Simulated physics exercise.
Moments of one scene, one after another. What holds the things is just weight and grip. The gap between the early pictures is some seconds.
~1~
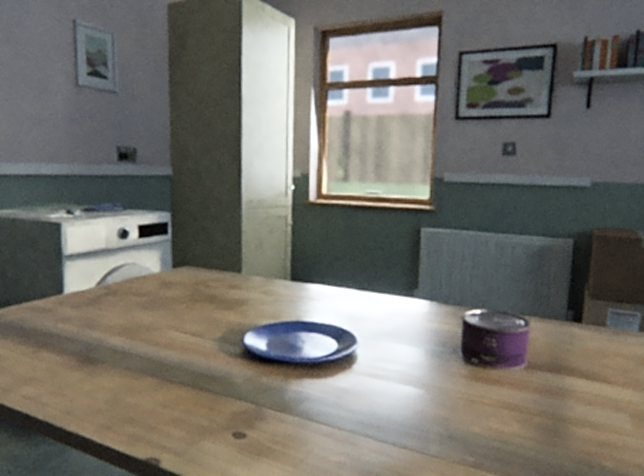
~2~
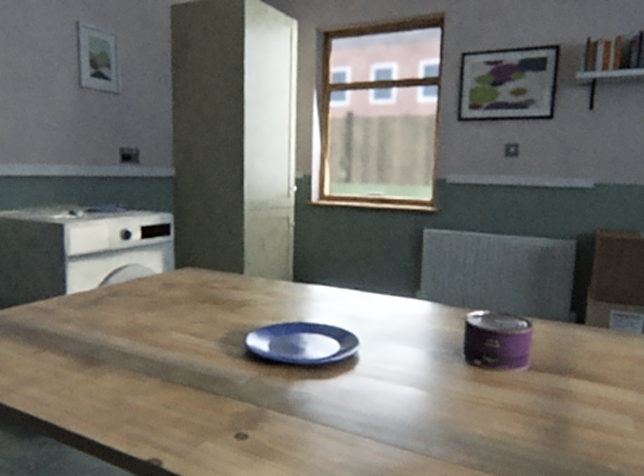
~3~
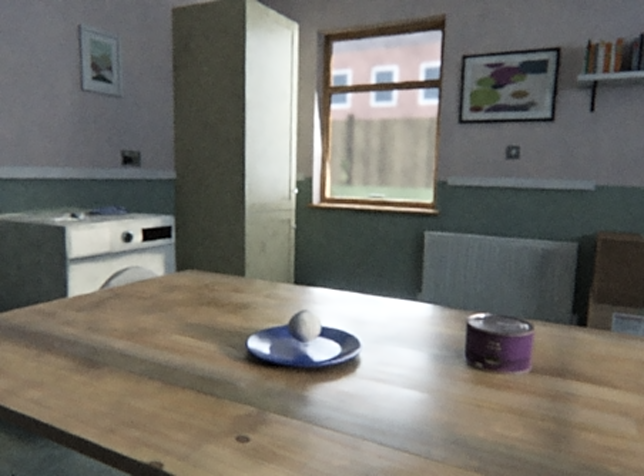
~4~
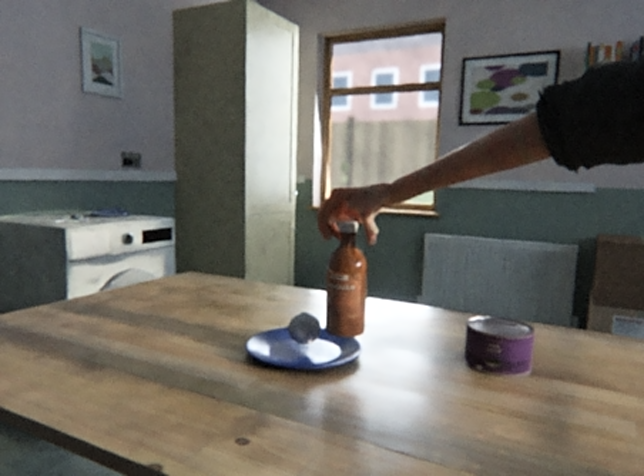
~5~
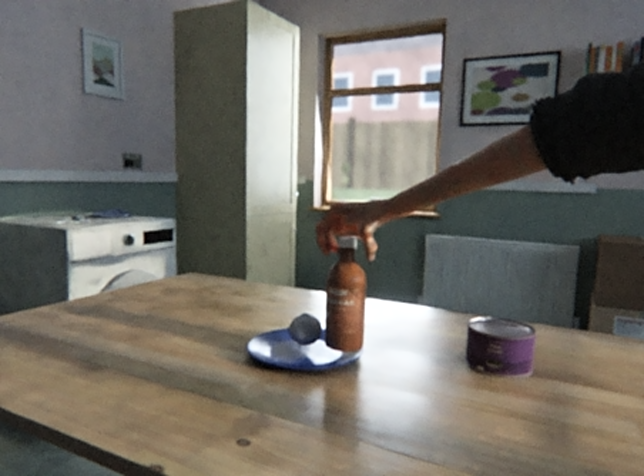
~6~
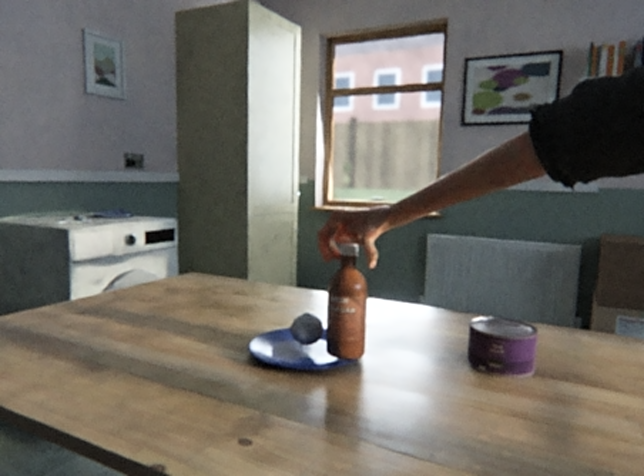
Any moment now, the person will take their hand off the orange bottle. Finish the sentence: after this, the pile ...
After this, the pile stays put.
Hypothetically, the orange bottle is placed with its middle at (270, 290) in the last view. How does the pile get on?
Result: Pile standing.
Then, 0.20 s past the last view, nothing moves.
Then, 0.40 s past the last view, orange bottle resting near (347, 299).
Finally, all 4 still in place. Final places as the last picture's camera would see them, orange bottle near (347, 299). The pile keeps its balance.
